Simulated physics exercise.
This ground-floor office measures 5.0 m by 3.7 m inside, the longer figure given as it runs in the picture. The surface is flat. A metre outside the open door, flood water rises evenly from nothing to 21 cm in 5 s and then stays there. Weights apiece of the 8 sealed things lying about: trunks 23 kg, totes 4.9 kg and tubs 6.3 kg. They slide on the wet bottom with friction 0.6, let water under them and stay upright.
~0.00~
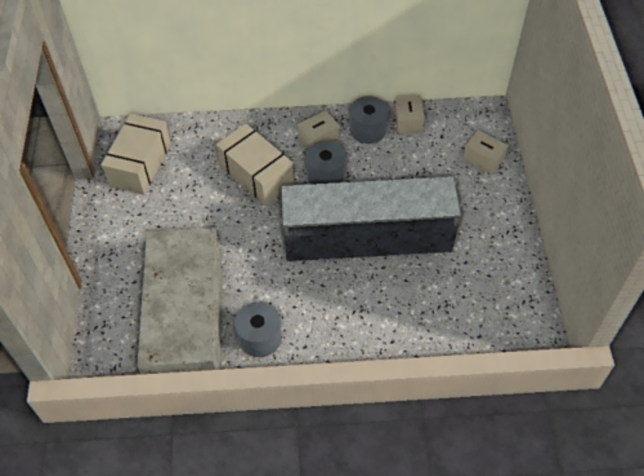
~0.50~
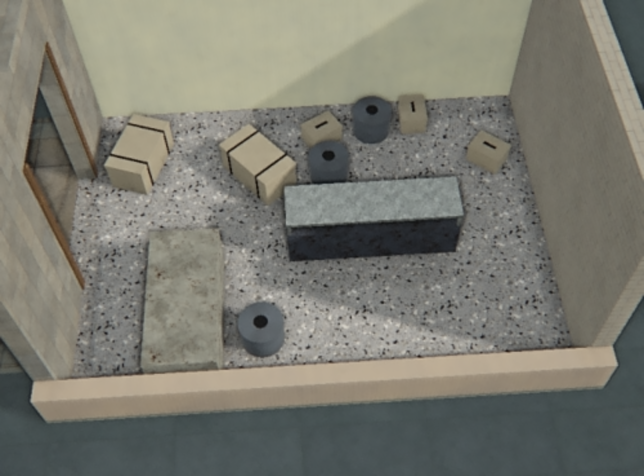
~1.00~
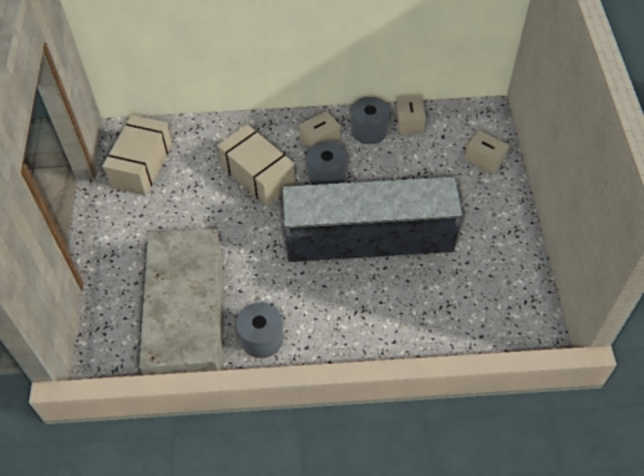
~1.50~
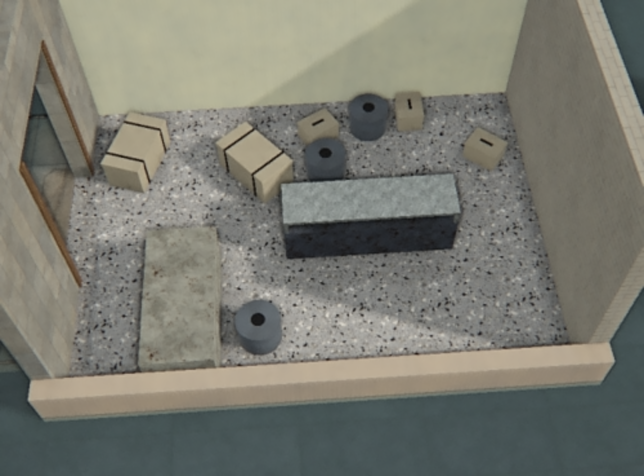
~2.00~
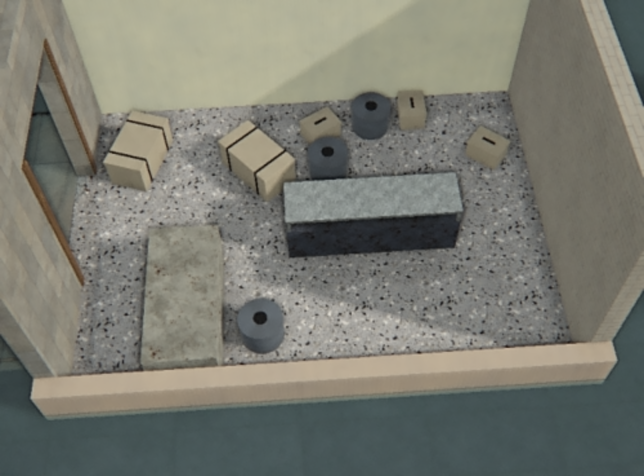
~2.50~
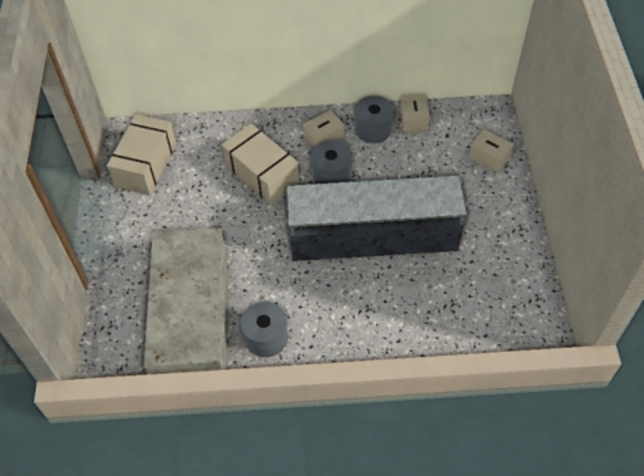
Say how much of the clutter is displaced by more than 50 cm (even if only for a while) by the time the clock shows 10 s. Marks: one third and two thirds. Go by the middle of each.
Share: At least two thirds.
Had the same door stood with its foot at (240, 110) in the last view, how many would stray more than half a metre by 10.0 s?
Then 3.
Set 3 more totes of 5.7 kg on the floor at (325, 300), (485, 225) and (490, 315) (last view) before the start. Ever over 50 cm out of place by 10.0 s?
In turn: Under, short of it, short of it.
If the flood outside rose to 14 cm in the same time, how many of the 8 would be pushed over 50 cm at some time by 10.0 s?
In that case 0 of them.
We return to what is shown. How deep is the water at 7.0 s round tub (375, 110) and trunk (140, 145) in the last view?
About 1 and 6 cm.
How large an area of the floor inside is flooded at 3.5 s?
Roughly 1.5 m2.
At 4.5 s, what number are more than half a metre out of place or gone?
By then 0.
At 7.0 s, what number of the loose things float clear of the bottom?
I count 1.
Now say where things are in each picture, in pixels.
A trunk at (134, 143) rests on the ground; a tote at (487, 146) rests on the ground; water covers 0.0 m2; 0 of 8 have shifted, in the first picture.
A trunk at (137, 143) rests on the ground; a tote at (490, 146), on the bottom; 0.0 m2 under water; 0 of 8 have shifted, in the second picture.
A trunk at (135, 144), on the bottom; a tote at (488, 146) rests on the ground; water covers 0.0 m2; 0 of 8 have shifted, in the third picture.
A trunk at (134, 141) rests on the ground; a tote at (486, 143) rests on the ground; water covers 0.0 m2; 0 of 8 have shifted, in the fourth picture.
A trunk at (136, 140), on the bottom; a tote at (489, 141) rests on the ground; water covers 0.0 m2; 0 of 8 have shifted, in the fifth picture.
A trunk at (140, 143) rests on the ground; a tote at (492, 145), on the bottom; 0.3 m2 under water; 0 of 8 have shifted, in the sixth picture.
After 3.5 s 0 of 8 are over 50 cm from their spots; 0 afloat.
After 4.5 s 0 of 8 are over 50 cm from their spots; 0 afloat.
After 7.0 s 1 of 8 are over 50 cm from their spots; 1 afloat.
After 10.0 s 8 of 8 are over 50 cm from their spots, and 8 have been at some point; 8 afloat.
